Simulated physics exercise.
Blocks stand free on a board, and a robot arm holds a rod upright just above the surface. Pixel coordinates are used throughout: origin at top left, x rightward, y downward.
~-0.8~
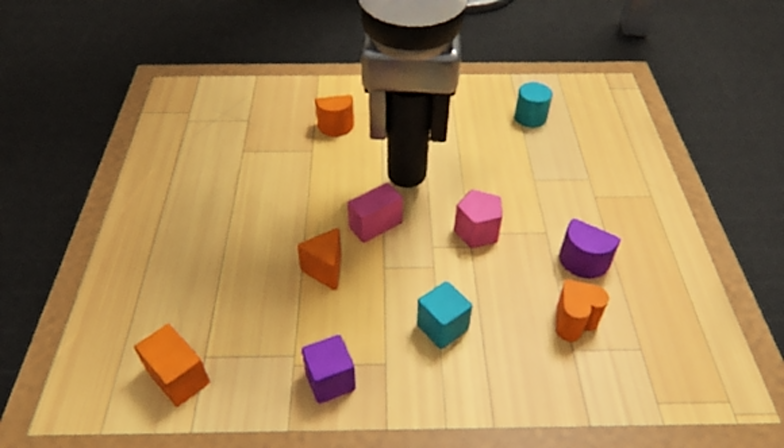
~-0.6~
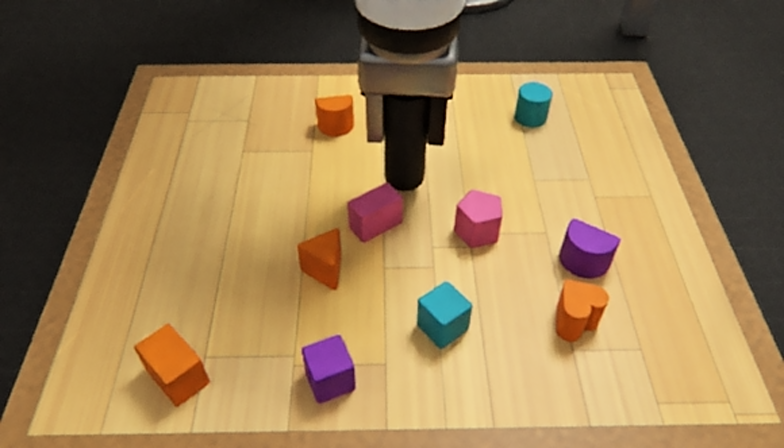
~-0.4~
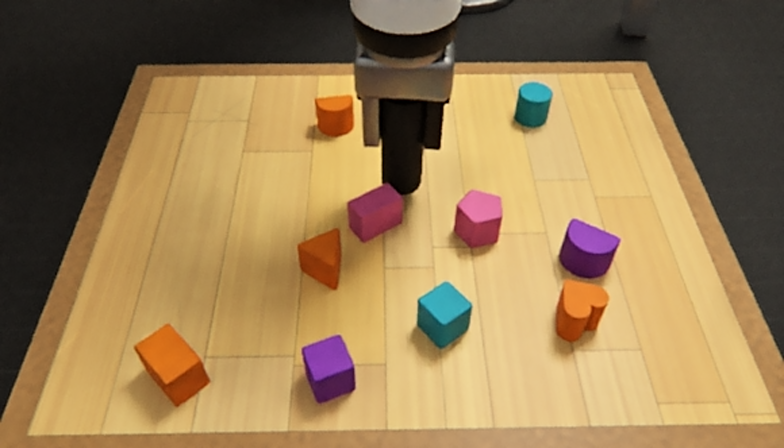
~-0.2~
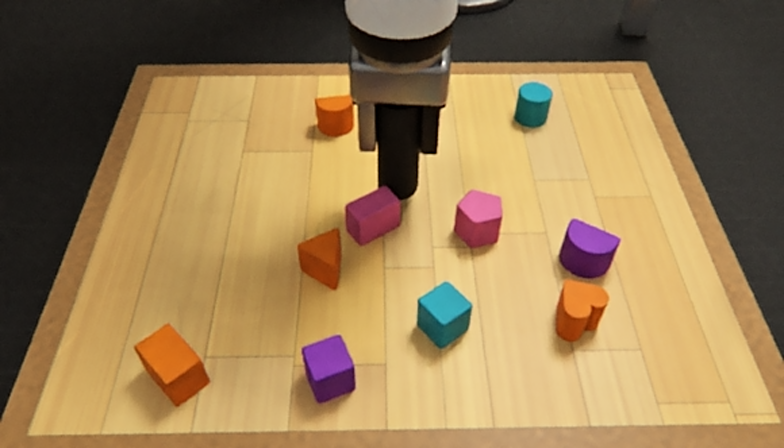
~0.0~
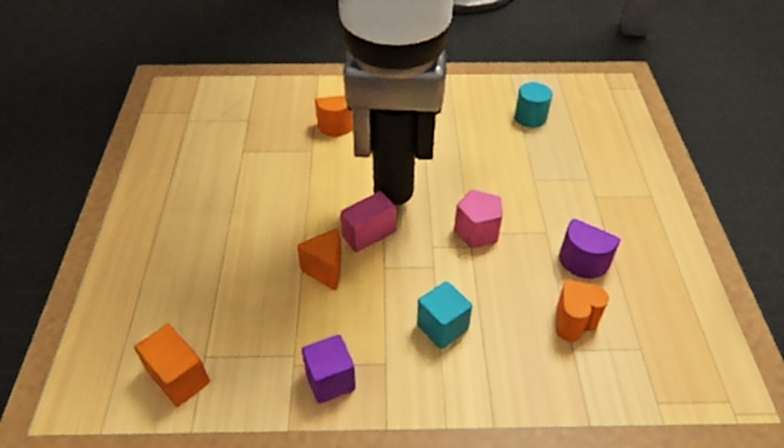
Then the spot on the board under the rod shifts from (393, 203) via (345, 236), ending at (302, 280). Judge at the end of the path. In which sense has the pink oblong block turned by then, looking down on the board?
My answer: Anticlockwise.
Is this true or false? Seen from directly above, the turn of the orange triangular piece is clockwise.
That claim is true.
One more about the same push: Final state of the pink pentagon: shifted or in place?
That block will keep its spot.
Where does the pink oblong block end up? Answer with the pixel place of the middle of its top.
The middle of its upper face should be somewhere near (341, 275).
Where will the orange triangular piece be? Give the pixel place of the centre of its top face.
At the end it should sit near (306, 292).
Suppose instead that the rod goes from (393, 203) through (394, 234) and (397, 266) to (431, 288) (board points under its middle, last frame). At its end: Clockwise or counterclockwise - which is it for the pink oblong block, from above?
Its spin: Clockwise.
What follows on the original path. One third of the way, rod at (360, 213); orange triangular piece at (310, 263), turned 30° clockwise; pink oblong block at (349, 234), turned 40° anticlockwise.
Two thirds of the way, rod at (329, 239); orange triangular piece at (310, 274), turned 85° clockwise; pink oblong block at (340, 261), turned 85° anticlockwise.
At the end, rod at (301, 269); orange triangular piece at (306, 292), turned 55° clockwise; pink oblong block at (341, 275), turned 110° anticlockwise; pink pentagon still.
